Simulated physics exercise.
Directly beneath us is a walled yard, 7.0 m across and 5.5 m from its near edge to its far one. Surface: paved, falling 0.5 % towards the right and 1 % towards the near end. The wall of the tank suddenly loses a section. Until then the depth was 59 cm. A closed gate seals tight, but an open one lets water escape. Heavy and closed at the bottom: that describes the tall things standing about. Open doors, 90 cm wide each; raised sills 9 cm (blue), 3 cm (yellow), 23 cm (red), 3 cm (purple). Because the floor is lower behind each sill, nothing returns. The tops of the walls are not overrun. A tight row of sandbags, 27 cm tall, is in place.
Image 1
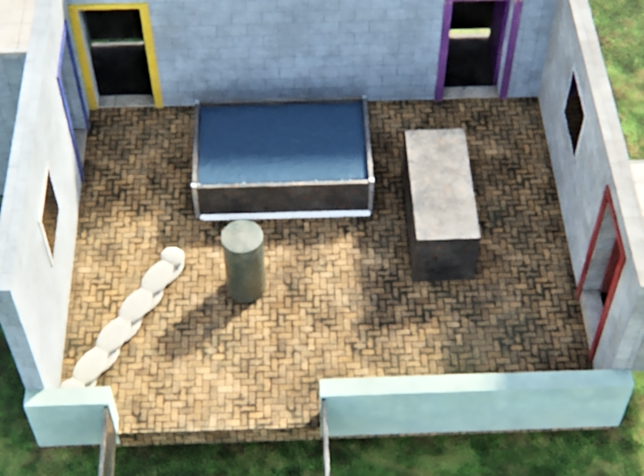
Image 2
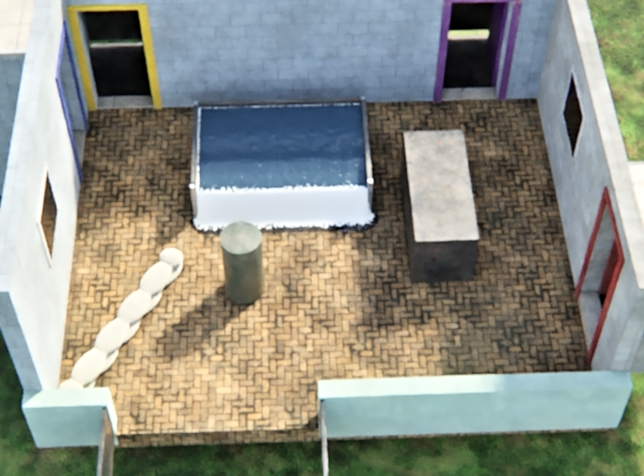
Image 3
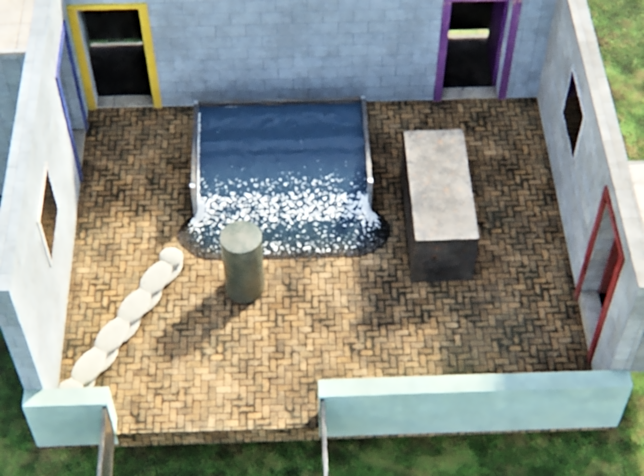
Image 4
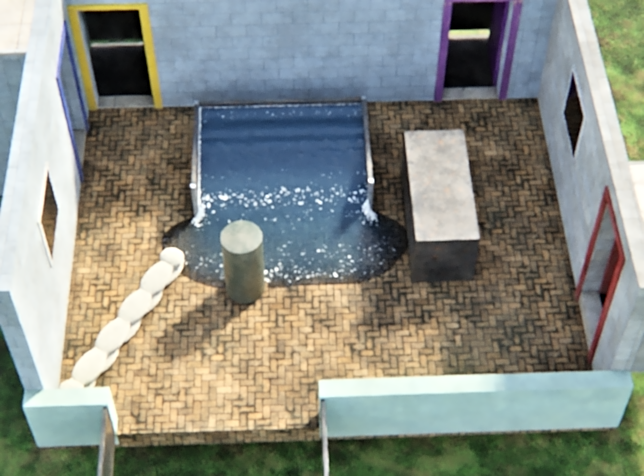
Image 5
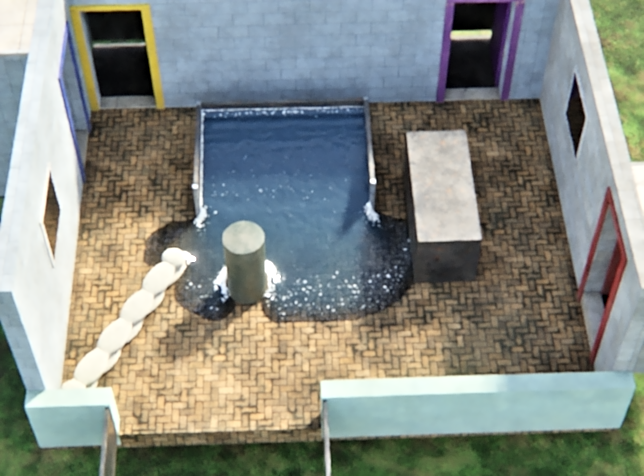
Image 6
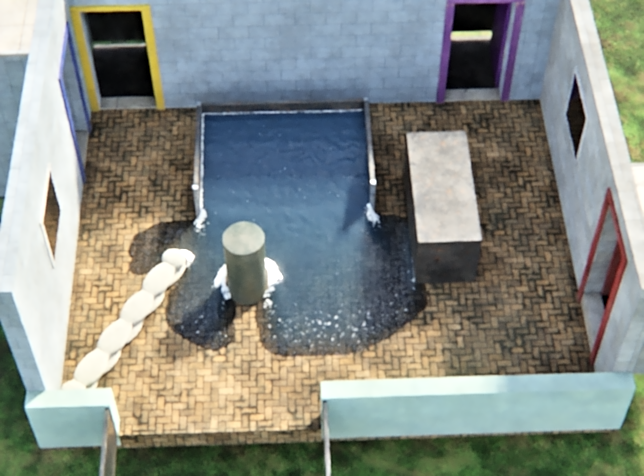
A walled yard's tank loses its front, and water pours out across the floor around a pillar.
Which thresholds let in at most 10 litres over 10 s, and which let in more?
The blue door lets in at most that; the yellow door lets in at most that; the red door lets in at most that; the purple door lets in more.
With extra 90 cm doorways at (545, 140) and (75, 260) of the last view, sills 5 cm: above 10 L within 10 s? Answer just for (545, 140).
Result for that door: Limit passed.
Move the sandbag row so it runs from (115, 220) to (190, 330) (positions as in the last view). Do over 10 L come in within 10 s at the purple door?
Then, for the purple door, it's higher.
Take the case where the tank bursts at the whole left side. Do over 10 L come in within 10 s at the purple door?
So for purple: No.
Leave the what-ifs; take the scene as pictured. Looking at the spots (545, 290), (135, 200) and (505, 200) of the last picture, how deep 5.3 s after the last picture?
First 8 cm, then 2 cm, then 4 cm.
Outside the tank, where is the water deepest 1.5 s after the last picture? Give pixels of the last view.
The spot is near (393, 410) in the last view.
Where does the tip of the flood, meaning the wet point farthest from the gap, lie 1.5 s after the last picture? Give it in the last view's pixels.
Somewhere about (586, 404).
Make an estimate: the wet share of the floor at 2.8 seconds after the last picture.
Around 60 per cent.
Then, 0.7 s after the last picture water covers 40 % of the floor and is deepest (38 cm) near (254, 268); blue door not reached, yellow door not reached, red door not reached, purple door not reached.
Then, 1.5 s after the last picture water covers 45 % of the floor and is deepest (36 cm) near (393, 410); blue door not reached, yellow door not reached, red door not reached, purple door not reached.
Then, 2.8 s after the last picture water covers 60 % of the floor and is deepest (31 cm) near (586, 404); blue door not reached, yellow door not reached, red door 19 cm at the sill, 0 L in, purple door not reached.
Then, 5.3 s after the last picture water covers 80 % of the floor and is deepest (13 cm) near (518, 406); blue door 2 cm at the sill, 0 L in, yellow door 3 cm at the sill, 0 L in, red door 12 cm at the sill, 0 L in, purple door 10 cm at the sill, 14 L in.
Then, 9.3 s after the last picture water covers 90 % of the floor and is deepest (8 cm) near (555, 182); blue door 1 cm at the sill, 0 L in, yellow door 1 cm at the sill, 1 L in, red door 6 cm at the sill, 1 L in, purple door 6 cm at the sill, 93 L in.
